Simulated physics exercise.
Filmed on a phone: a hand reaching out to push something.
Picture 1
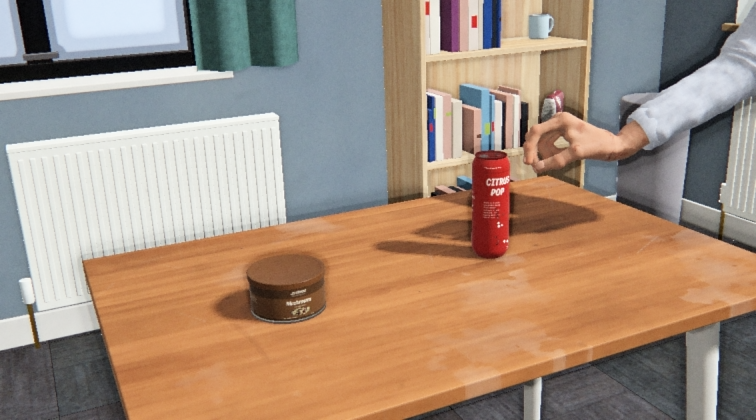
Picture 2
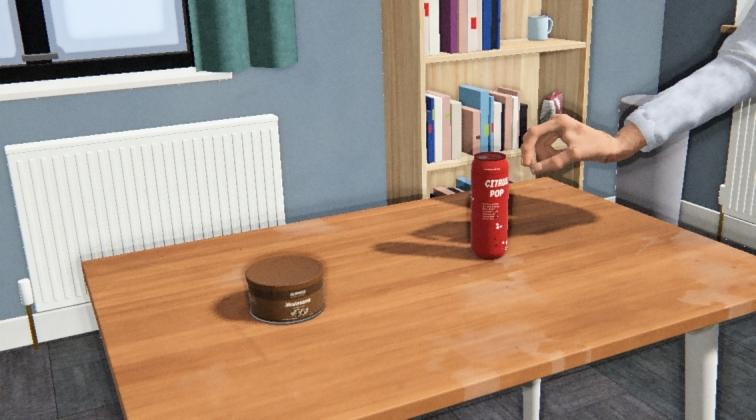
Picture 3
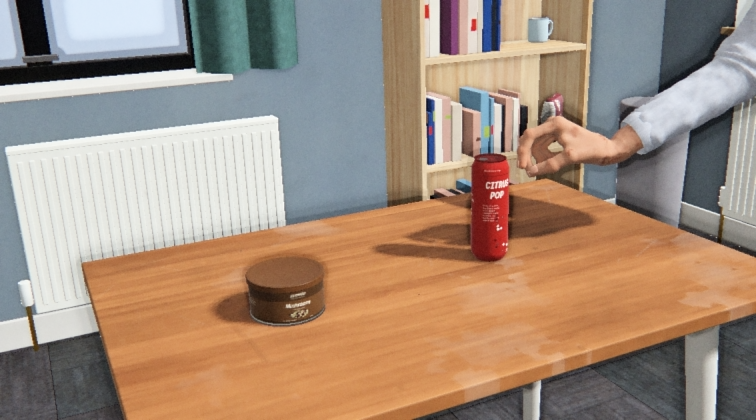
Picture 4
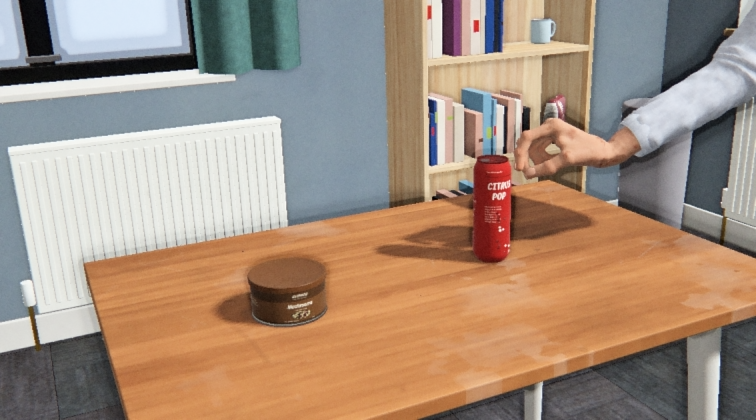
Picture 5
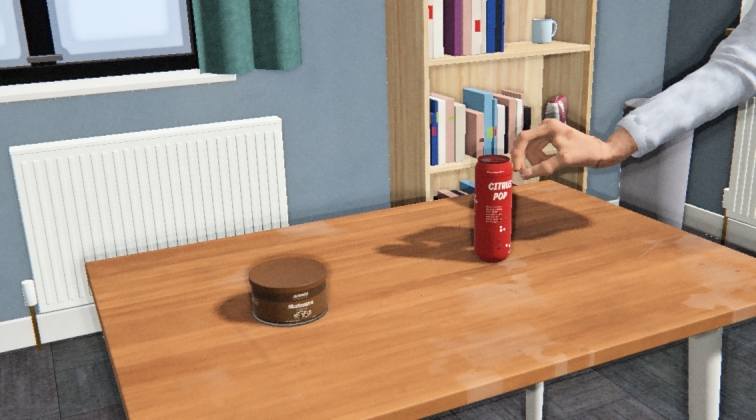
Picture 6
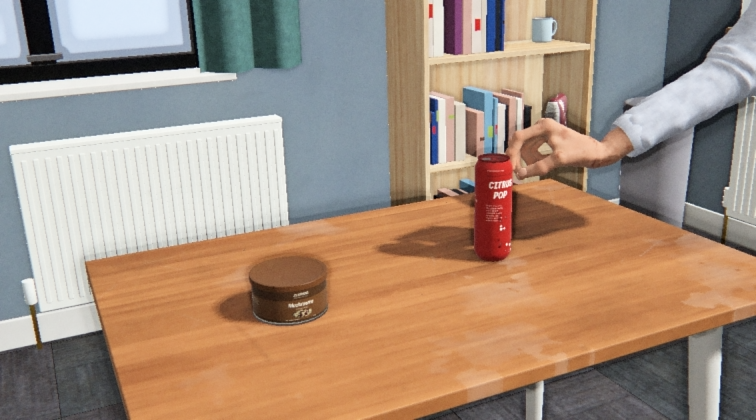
A hand reaching in from the right edges very slightly left toward the top of a red drink can on a wooden table, while the can and a brown, lidded tub to its left show no clear movement.
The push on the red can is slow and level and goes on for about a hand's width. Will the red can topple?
The red can tips over.
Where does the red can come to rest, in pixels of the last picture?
Near (428, 254).
Then, 0.90 s later than the last frame, red can tilted by 24° near (473, 209).
Then, 1.20 s later than the last frame, red can on its side near (429, 255).
When it is over, lying over on the table, red can. End places, in pixels of the last picture, red can near (428, 253).
